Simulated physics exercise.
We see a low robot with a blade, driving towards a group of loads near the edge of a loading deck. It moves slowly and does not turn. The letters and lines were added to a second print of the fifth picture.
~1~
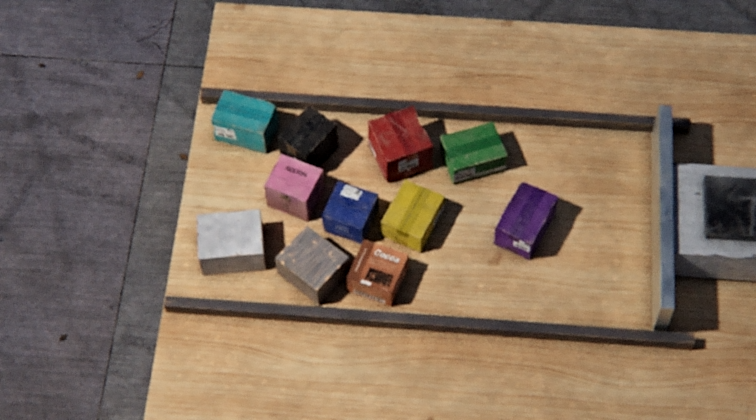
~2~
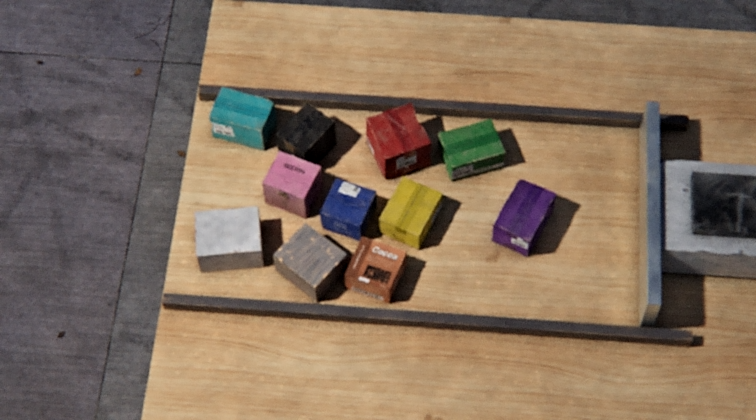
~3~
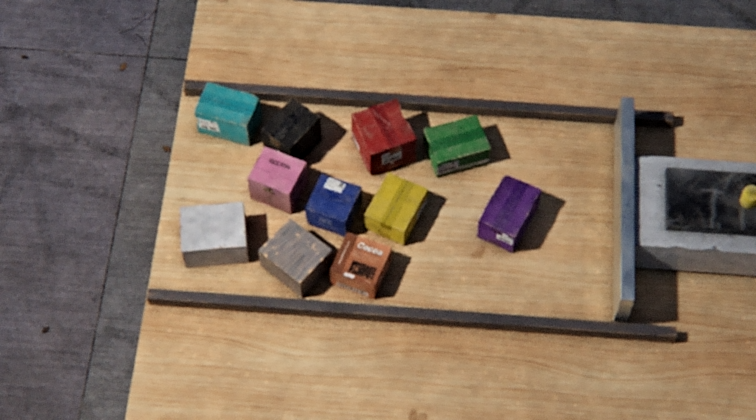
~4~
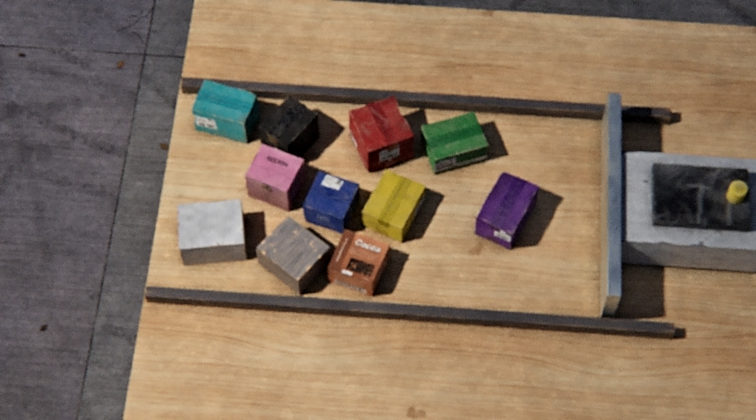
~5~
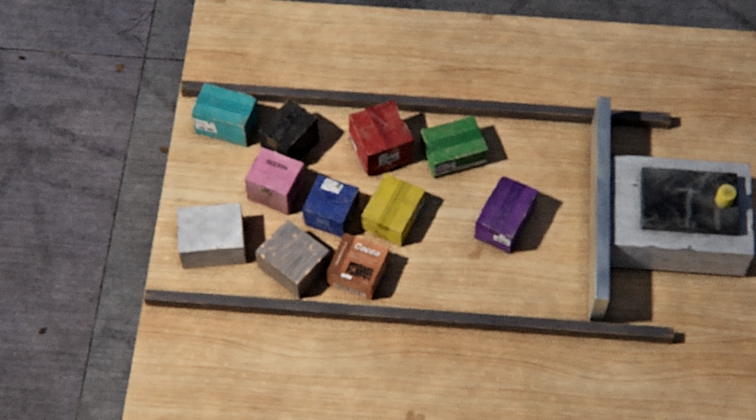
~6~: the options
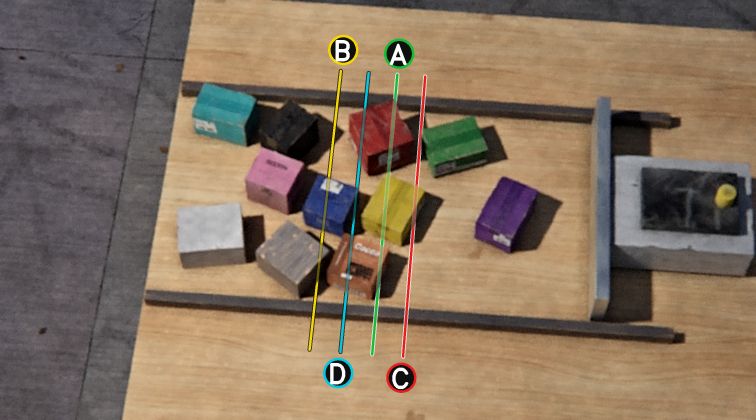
The clip shows colourful parcels, boxes and a grey crate lying between two dark rails on a wooden deck, while a low robot with a wide blade moves slowly left towards them, without touching any, as the view shifts slightly.
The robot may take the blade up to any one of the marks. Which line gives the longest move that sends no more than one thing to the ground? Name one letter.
It should halt at B.
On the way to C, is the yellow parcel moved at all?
Yes.
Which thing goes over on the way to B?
It is the turquoise parcel.
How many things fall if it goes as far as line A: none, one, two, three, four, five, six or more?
In all, none.
On the marked copy, A at (385, 207); B at (326, 203); C at (415, 209); D at (355, 205).
Taking B. A third of the way, robot (582, 193); purple parcel (474, 214); turquoise parcel (226, 116).
Two thirds of the way, robot (482, 186); pink box (248, 179); black parcel (275, 135).
When it is over, robot (408, 181); turquoise parcel over the edge; pink box (176, 173); one fallen.
As for the rest, A is within the limit but short; C is within the limit but short; D is within the limit but short.
